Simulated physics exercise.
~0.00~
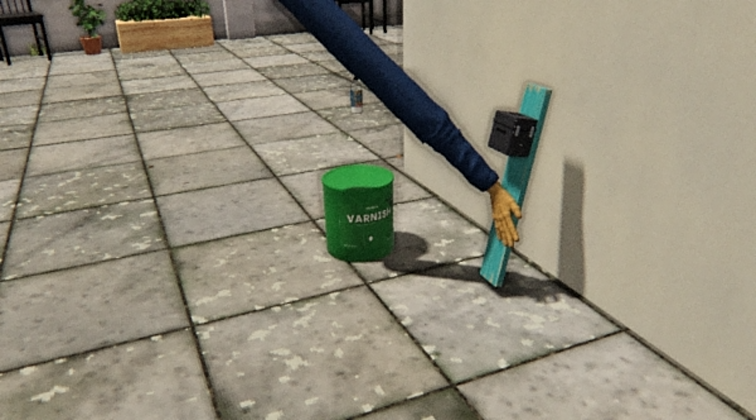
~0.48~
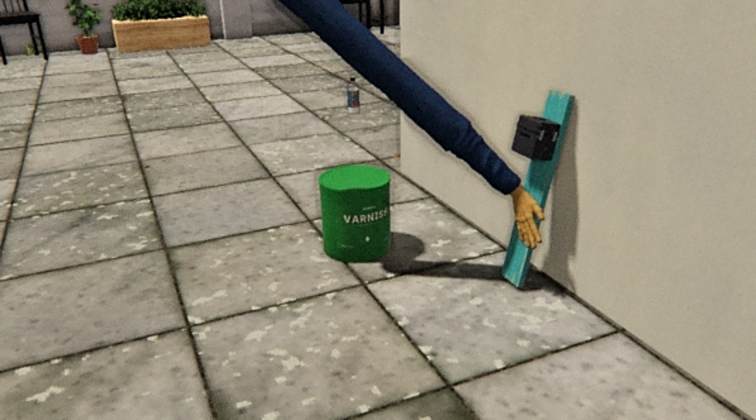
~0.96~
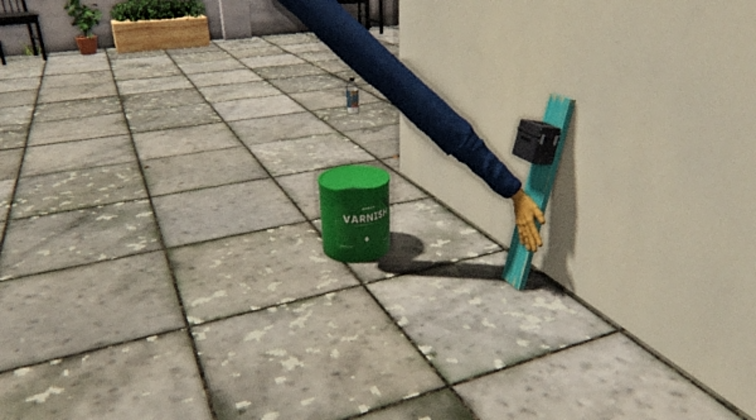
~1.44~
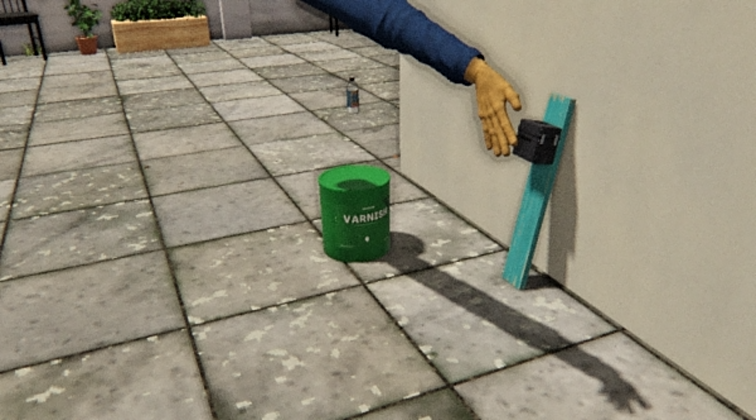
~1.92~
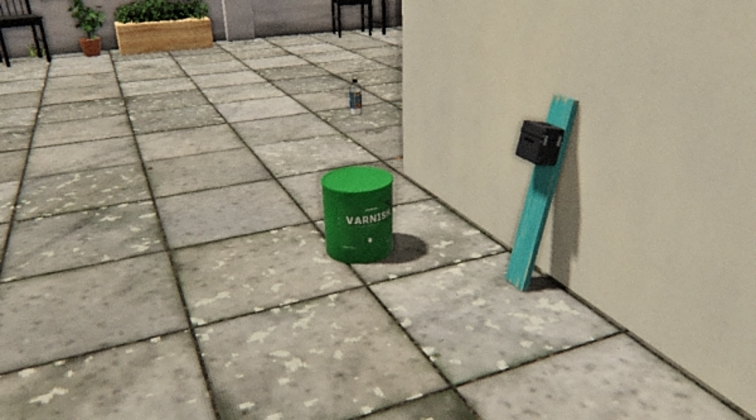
A gloved hand leaned a turquoise plank with a small black box on it against a pale wall, shifting it slightly right beside a green varnish pail, then let go and drew away, and the plank stayed propped there.
